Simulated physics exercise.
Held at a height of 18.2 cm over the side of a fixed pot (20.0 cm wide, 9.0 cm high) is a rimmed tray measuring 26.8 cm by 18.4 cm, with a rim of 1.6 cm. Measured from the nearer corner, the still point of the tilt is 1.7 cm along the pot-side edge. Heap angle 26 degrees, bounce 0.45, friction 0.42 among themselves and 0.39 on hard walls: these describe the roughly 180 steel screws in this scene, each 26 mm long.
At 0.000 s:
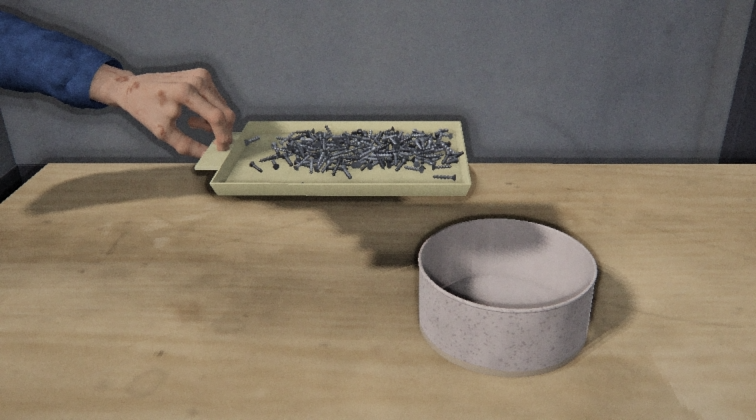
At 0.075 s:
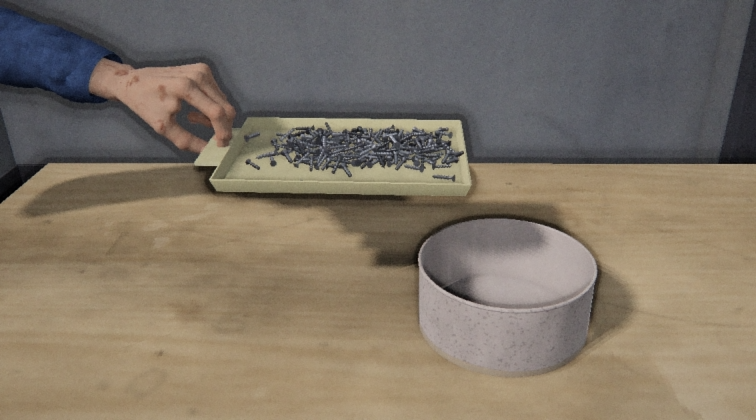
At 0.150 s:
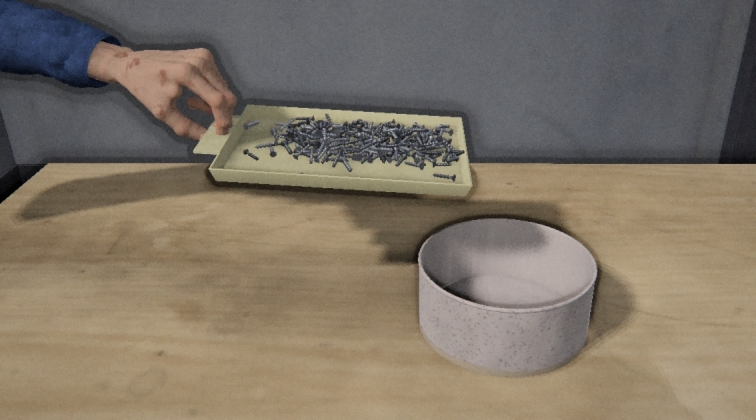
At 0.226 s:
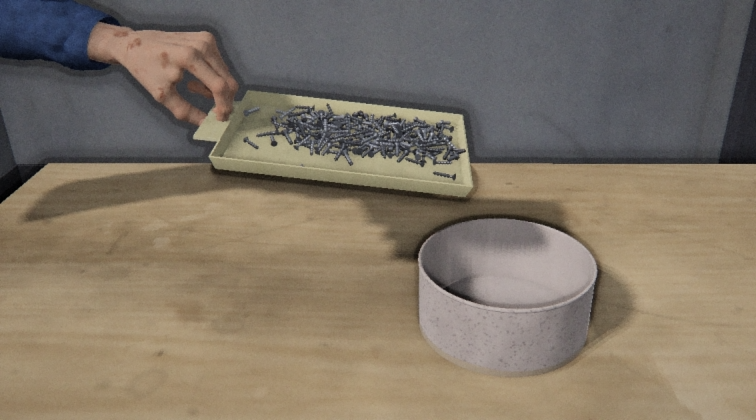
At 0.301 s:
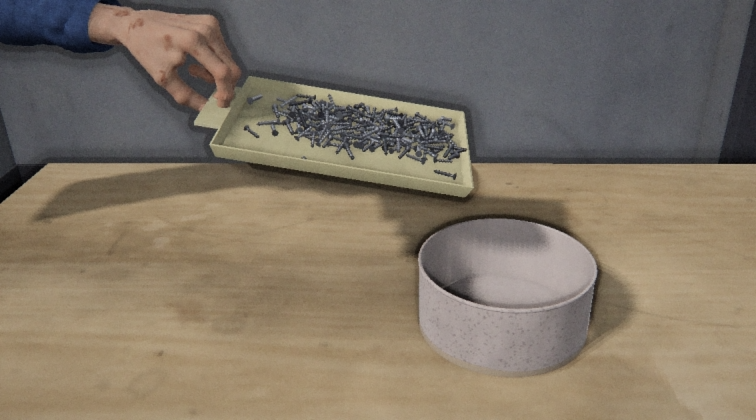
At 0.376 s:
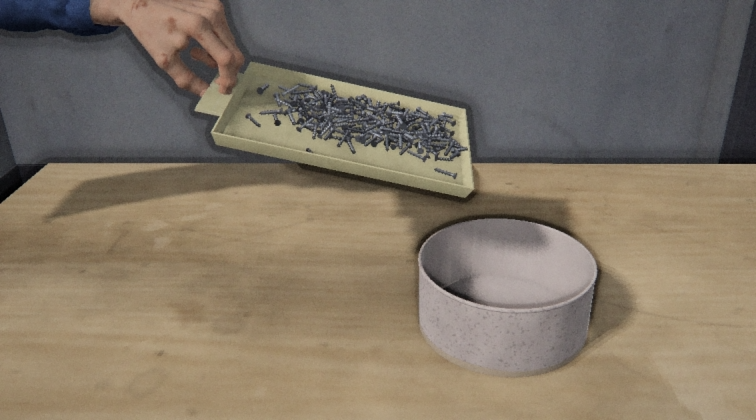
In this clip, a hand at the left holds a pale yellow tray of small steel screws above a wooden table, then raises its left side so the tray slopes down to the right, near a speckled round pot.
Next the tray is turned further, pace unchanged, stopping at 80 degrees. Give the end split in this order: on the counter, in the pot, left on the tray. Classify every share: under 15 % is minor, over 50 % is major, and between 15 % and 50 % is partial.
Counter: Minor, pot: Major, tray: Minor.
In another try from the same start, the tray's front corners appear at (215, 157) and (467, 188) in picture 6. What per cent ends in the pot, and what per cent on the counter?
You'd end with pot at 55 and counter at 45.
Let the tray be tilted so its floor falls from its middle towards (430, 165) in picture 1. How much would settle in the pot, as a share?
I'd estimate about 65 %.
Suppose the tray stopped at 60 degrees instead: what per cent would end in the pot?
The pot would get around 60 per cent.
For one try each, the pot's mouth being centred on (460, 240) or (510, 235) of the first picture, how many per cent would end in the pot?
About 90 and 75 per cent.
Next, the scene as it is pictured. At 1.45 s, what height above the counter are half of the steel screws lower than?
Around 22 cm up.
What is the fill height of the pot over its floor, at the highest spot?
Height: Approx. 2.0 cm.
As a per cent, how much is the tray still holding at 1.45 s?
Of the load, some 80 percent.
After 1.02 s, tilt 45 degrees; the tray holds 100 %, the pot 0 %.
After 1.45 s, tilt 66 degrees; the tray holds 80 %, the pot 10 %.
Then, at 1.96 s, tilt 80 degrees; the tray holds 5 %, the pot 95 %.
By 2.6 s all is still; counter 0 %, pot 100 %, tray 0 %.
